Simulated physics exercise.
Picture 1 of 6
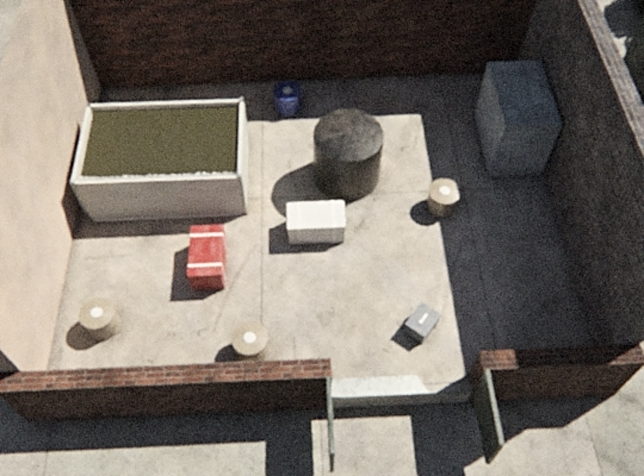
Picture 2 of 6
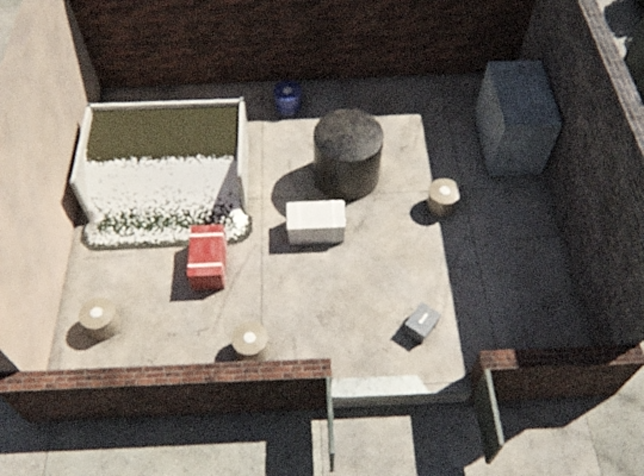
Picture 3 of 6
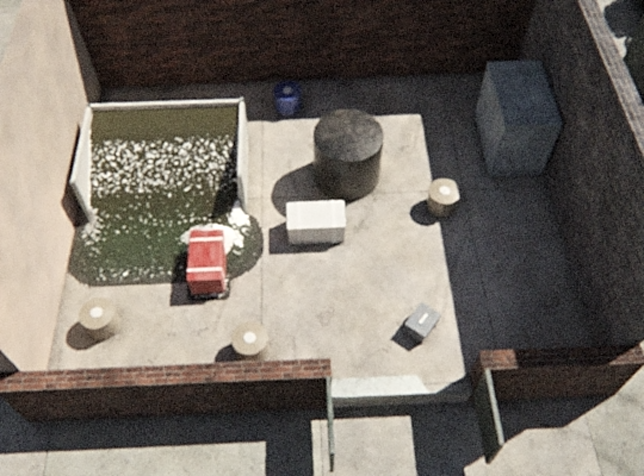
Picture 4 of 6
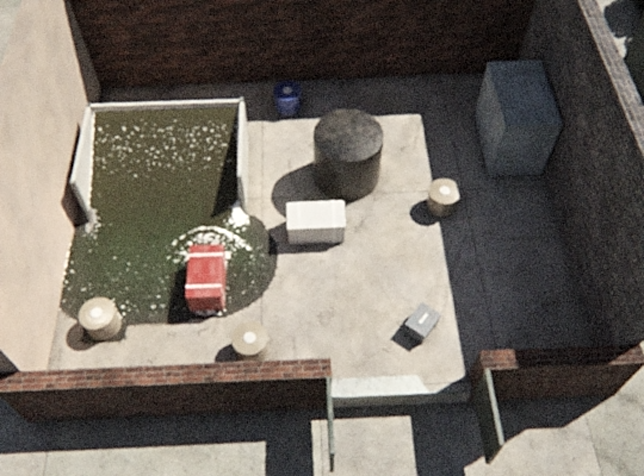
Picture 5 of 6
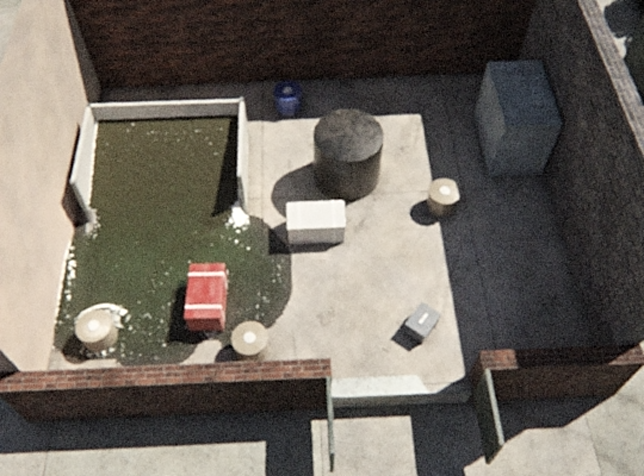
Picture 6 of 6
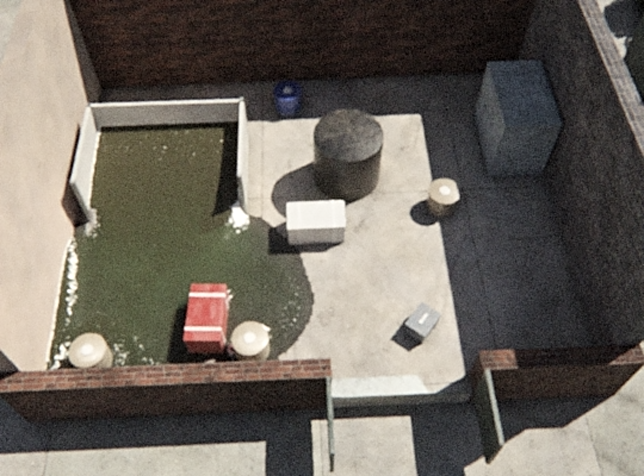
The video shows water pouring from the open front of a white-walled tank in a brick-walled yard and spreading across the ground, pushing a red trunk toward the near wall and then slightly shifting a pale round tub at left.
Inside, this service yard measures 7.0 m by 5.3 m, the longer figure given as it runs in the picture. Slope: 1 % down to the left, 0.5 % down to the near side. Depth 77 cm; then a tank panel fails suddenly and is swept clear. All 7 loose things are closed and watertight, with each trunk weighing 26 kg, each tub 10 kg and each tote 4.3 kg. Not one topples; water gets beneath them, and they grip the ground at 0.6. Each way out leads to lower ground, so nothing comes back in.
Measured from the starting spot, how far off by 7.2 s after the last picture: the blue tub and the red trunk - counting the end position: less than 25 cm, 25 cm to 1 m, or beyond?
Outcome: Blue tub: Stays near its start. Red trunk: Is swept well away.
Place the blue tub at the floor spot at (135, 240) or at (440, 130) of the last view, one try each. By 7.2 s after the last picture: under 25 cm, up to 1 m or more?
Order of tries: It is flushed away; it keeps its spot.
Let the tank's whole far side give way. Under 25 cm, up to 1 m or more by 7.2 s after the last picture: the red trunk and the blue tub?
If so, the red trunk remains in place, the blue tub is washed away.
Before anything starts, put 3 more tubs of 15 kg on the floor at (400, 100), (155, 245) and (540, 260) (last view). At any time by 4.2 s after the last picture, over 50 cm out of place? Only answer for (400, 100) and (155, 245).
Well, the first is lower and the second higher.
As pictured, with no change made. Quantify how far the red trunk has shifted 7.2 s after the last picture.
Distance: Near 350 cm.
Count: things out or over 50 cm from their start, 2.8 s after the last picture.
I get 4.
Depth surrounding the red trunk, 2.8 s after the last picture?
Close to 7 centimetres.
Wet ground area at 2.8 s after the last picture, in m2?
Somewhere around 23 m2, roughly.
Then, 0.9 s after the last picture the blue tub is near (288, 91), 0.0 m from its start, aground; the red trunk is near (213, 333), 1.4 m from its start, afloat; 0 of 7 are out; 3 afloat.
Then, 2.8 s after the last picture the blue tub is near (288, 91), 0.0 m from its start, aground; the red trunk is near (426, 274), 2.9 m from its start, aground; 0 of 7 are out; 1 afloat.
Then, 4.8 s after the last picture the blue tub is near (288, 91), 0.0 m from its start, aground; the red trunk is near (526, 241), 4.3 m from its start, afloat; 0 of 7 are out; 4 afloat.
Then, 7.2 s after the last picture the blue tub is near (288, 91), 0.0 m from its start, aground; the red trunk is near (463, 232), 3.5 m from its start, afloat; 0 of 7 are out; 3 afloat.
